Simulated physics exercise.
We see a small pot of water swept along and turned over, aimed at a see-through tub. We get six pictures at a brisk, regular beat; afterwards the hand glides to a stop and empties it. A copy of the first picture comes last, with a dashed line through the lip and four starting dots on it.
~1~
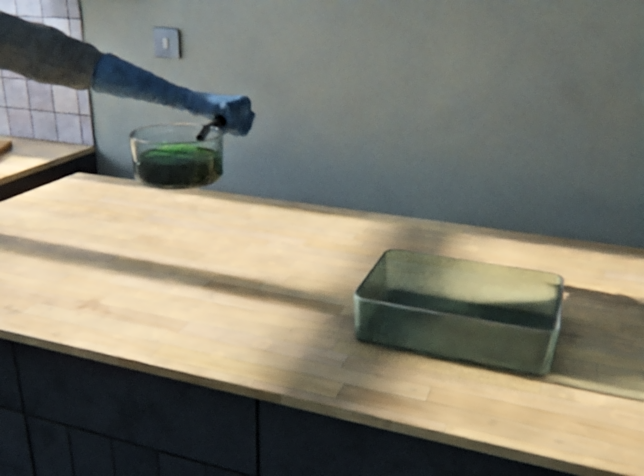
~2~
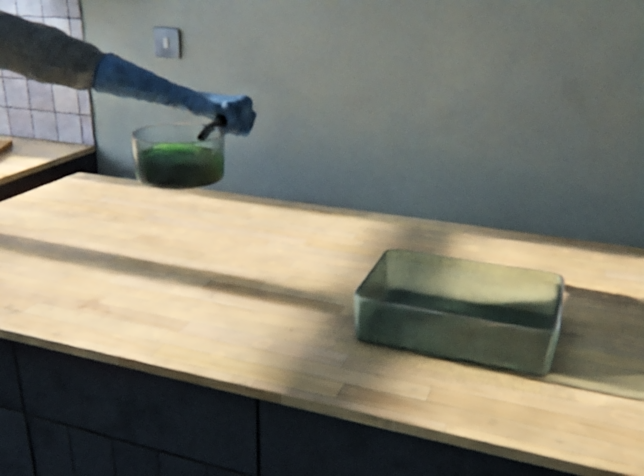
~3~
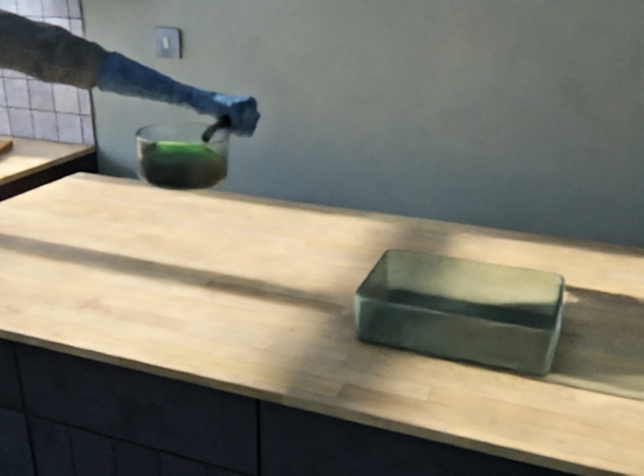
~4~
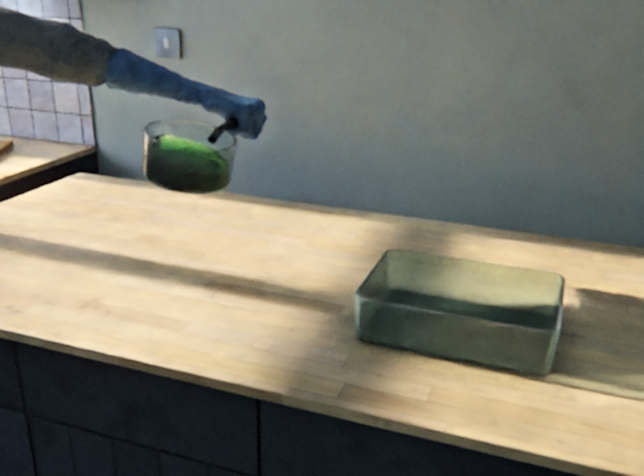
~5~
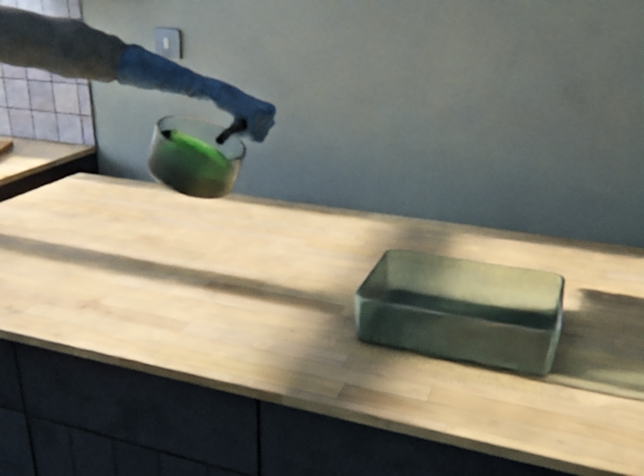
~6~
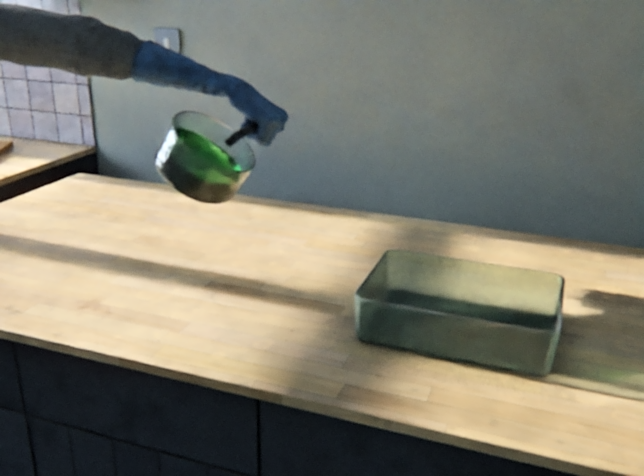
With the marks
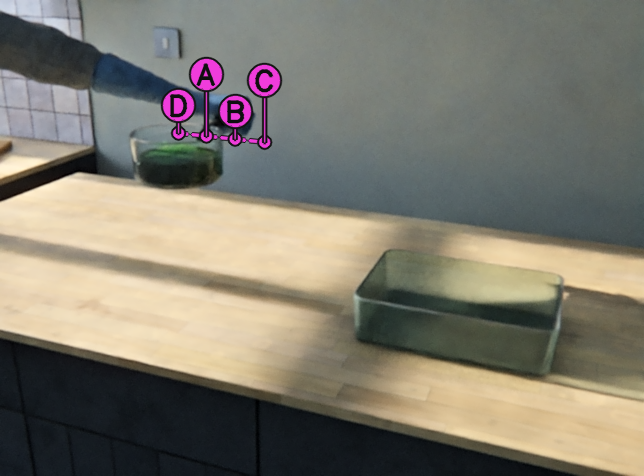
A blue-gloved hand moves a small pot of green liquid slightly right, tilting it steadily.
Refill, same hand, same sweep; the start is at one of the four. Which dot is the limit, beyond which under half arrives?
I would pick dot B.
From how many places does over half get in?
Two of them.
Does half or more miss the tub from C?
No, not at all.
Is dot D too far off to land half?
Yes, that goes wrong.
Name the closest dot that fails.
Dot A.
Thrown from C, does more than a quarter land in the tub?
Yes, it does.
On the marked copy, A at (206, 136); B at (235, 139); C at (264, 142); D at (178, 133).
For dot A, about 10 % lands in the tub, 86 % falls short and 4 % goes beside or beyond.
For dot B, about 71 % lands in the tub, 16 % falls short and 13 % goes beside or beyond.
For dot C, about 72 % lands in the tub, 6 % falls short and 22 % goes beside or beyond.
For dot D, about 0 % lands in the tub, 97 % falls short and 3 % goes beside or beyond.
